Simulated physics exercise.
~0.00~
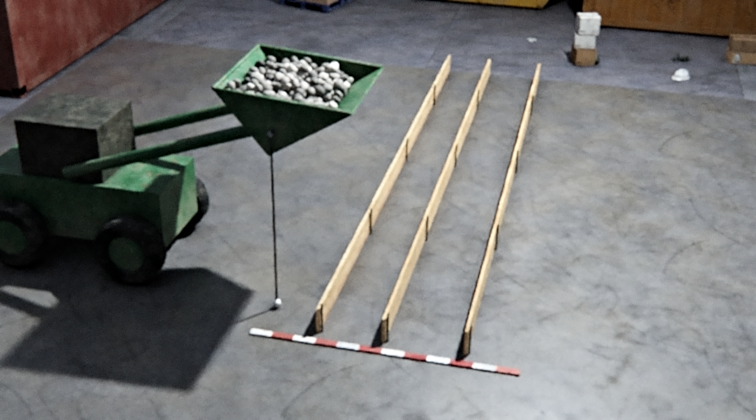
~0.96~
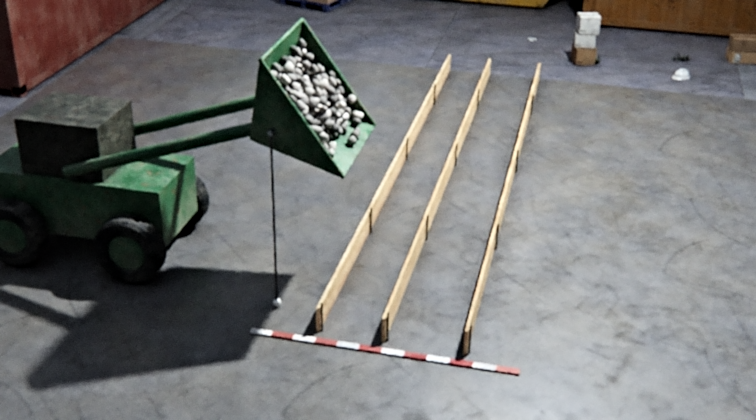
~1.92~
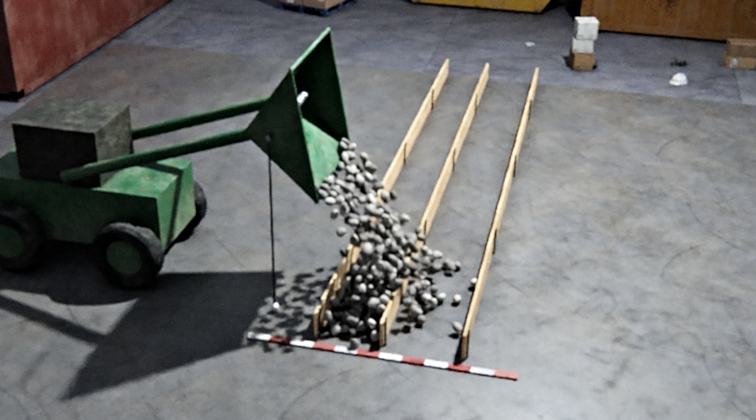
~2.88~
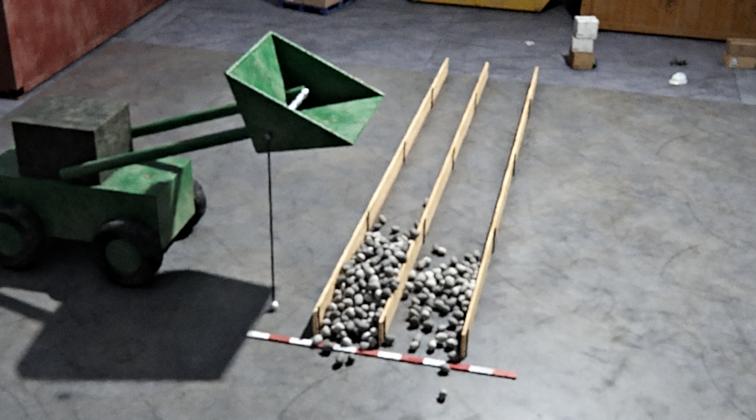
A green loader tipped its raised bucket forward and poured grey stones down between the wooden planks on the floor, then tilted the empty bucket partway back, leaving the stones heaped in both lanes, more of them in the left one.
